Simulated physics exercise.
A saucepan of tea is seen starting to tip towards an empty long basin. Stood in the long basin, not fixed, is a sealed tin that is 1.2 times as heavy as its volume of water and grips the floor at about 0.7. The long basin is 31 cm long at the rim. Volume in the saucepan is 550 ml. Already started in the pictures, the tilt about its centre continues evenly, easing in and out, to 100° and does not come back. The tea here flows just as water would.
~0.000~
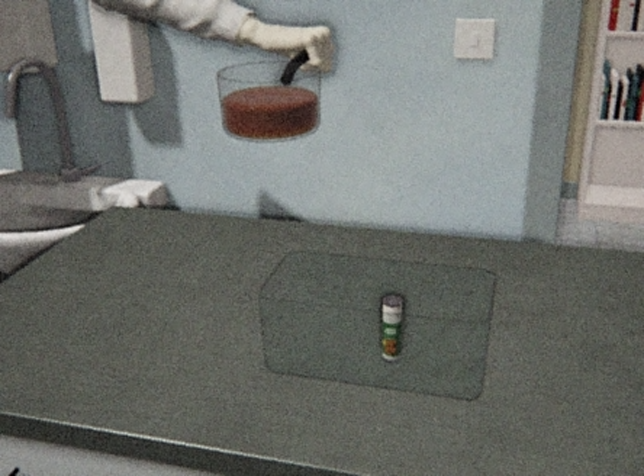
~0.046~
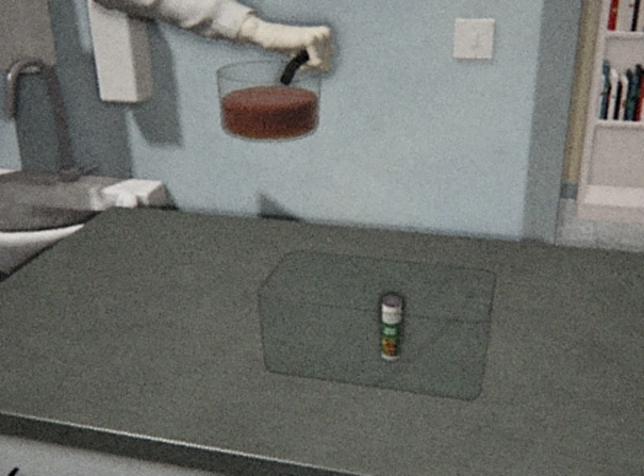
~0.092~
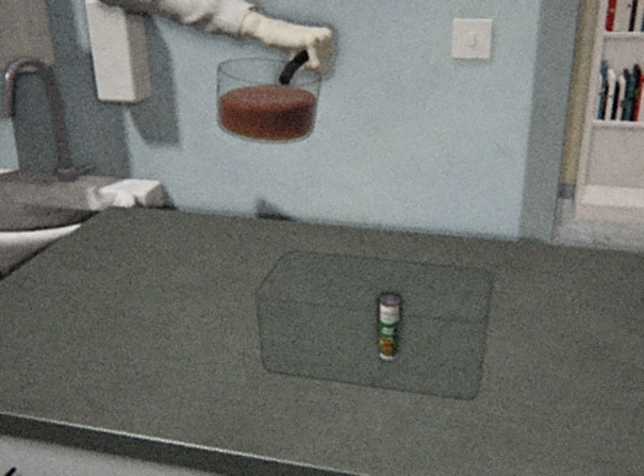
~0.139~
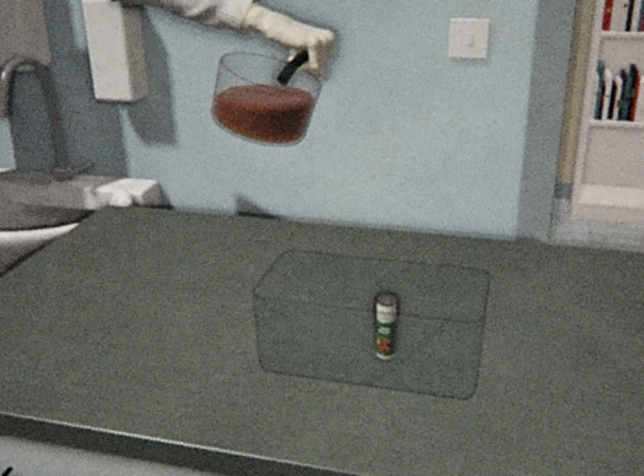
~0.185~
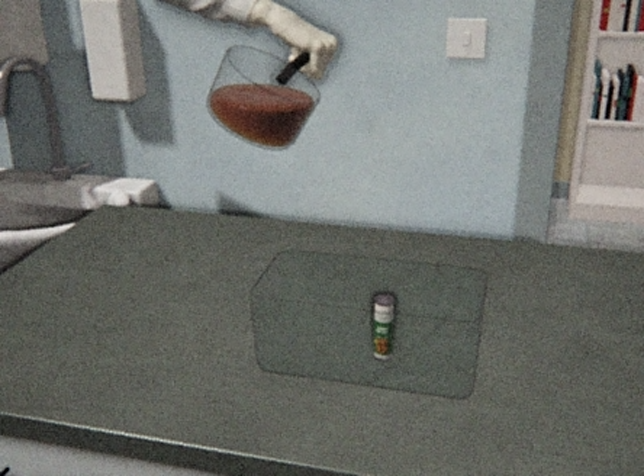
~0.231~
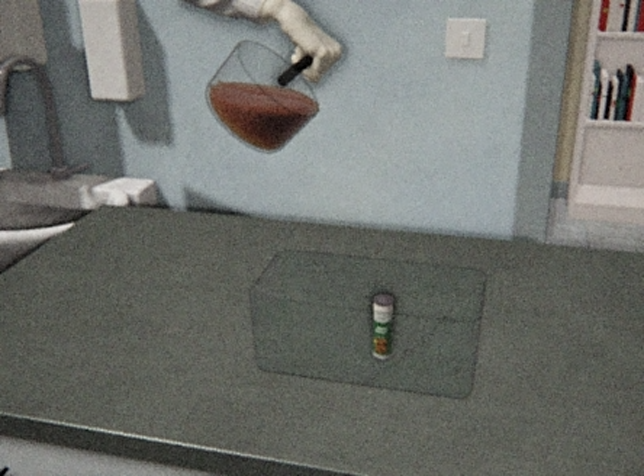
A white-gloved hand held a clear pan of reddish-brown liquid above a grey counter and gradually tilted it down to the left, while a small tin stood still inside an empty glass basin.
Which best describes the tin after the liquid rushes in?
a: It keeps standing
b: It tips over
b.
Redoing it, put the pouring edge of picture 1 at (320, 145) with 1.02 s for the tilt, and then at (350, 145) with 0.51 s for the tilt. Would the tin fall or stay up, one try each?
The tin stays vertical the first time and overturns the second time.
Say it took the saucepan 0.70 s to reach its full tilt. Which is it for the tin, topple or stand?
Tips over.
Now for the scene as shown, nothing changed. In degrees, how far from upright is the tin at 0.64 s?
Tilt: Around 0°.
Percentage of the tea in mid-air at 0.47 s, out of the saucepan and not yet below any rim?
Estimate: About 64 % of all of it.
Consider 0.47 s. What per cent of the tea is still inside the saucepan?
32 %.
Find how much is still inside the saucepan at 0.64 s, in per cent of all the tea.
Roughly 10 percent remains.
Then, 0.47 s in, the tilt is 98° and 32 per cent is still to pour; the tin stands where it began.
Then, 0.64 s in, the tilt is 100° and 11 per cent is still to pour; the tin stands 1 cm from where it began.
Then, 0.81 s in, the tilt is 100° and 2 per cent is still to pour; the tin leans 34°.
Then, 1.01 s in, the tilt is 100° and 1 per cent is still to pour; the tin lies on its side.
Finally, the tin lies on its side.
